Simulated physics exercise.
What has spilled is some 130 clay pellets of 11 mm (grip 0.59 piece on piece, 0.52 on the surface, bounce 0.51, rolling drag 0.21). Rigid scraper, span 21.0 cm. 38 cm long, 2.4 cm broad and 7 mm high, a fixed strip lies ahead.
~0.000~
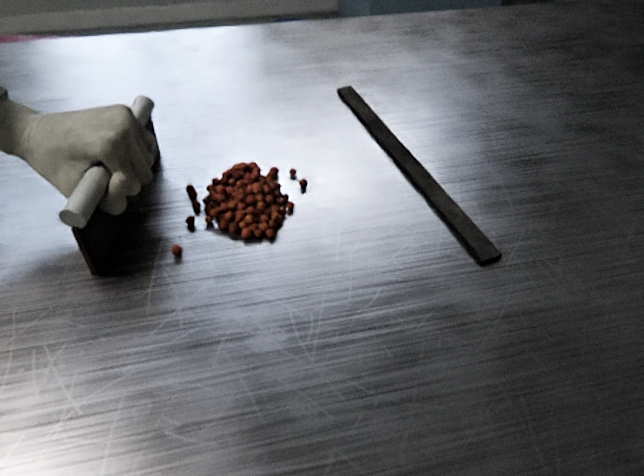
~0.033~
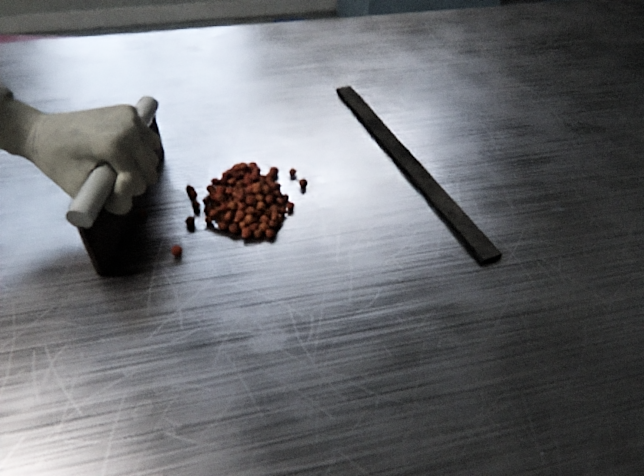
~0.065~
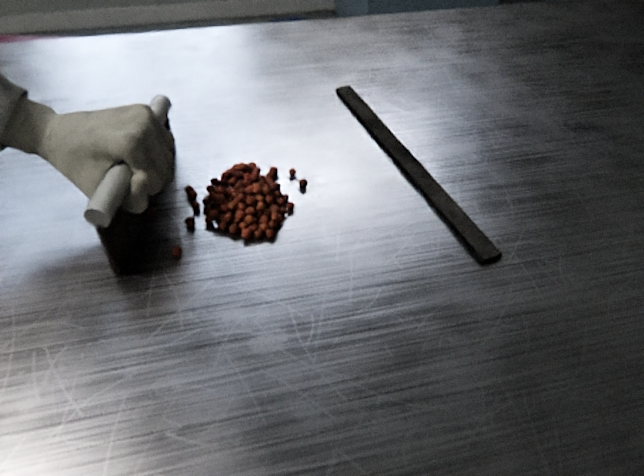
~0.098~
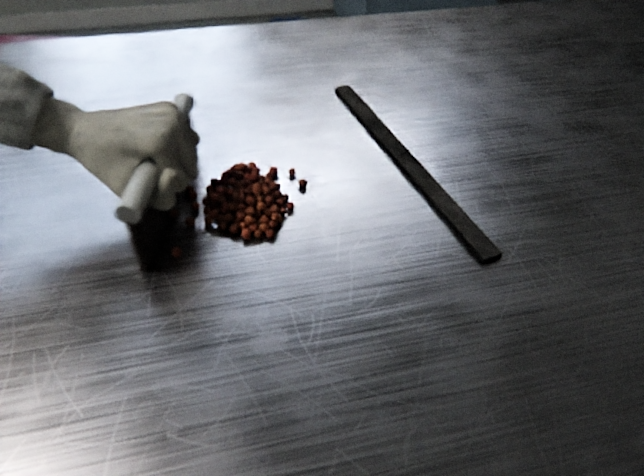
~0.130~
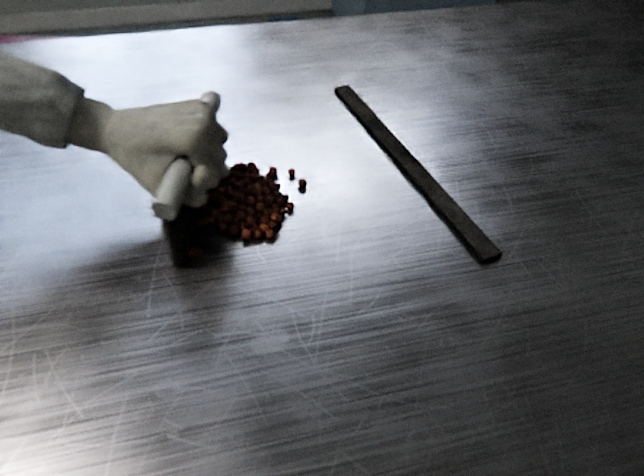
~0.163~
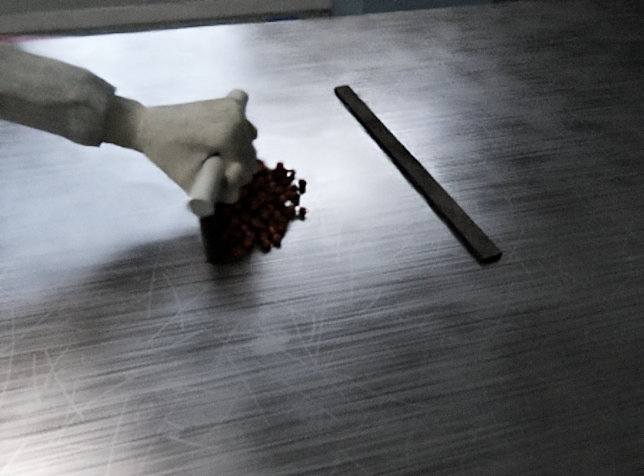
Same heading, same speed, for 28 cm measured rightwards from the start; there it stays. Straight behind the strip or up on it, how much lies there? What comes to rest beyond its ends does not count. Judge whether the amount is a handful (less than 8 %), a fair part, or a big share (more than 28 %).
A fair part.
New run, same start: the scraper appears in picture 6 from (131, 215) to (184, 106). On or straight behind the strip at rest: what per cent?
Somewhere above 0, then.
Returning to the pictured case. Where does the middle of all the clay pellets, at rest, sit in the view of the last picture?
Look at about (417, 201), that's the middle.
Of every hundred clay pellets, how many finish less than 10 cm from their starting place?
About 0 %.
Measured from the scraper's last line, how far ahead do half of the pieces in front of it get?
Typical distance: Close to 7 cm.
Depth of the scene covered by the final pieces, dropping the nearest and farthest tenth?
I'd guess some 18 centimetres.
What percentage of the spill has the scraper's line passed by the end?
Around 0 in a hundred.
Then, at 0.31 s, scraper 26 cm from its start, spill 17 cm wide; elsewhere 100 %.
Then, at 0.45 s, scraper 28 cm from its start, spill 20 cm wide; on or straight behind the strip 20 %, elsewhere 80 %.
Then, at 0.58 s, scraper 28 cm from its start, spill 22 cm wide; on or straight behind the strip 25 %, elsewhere 75 %.
At rest (1.1 s), on or straight behind the strip 25 %, elsewhere 75 %.
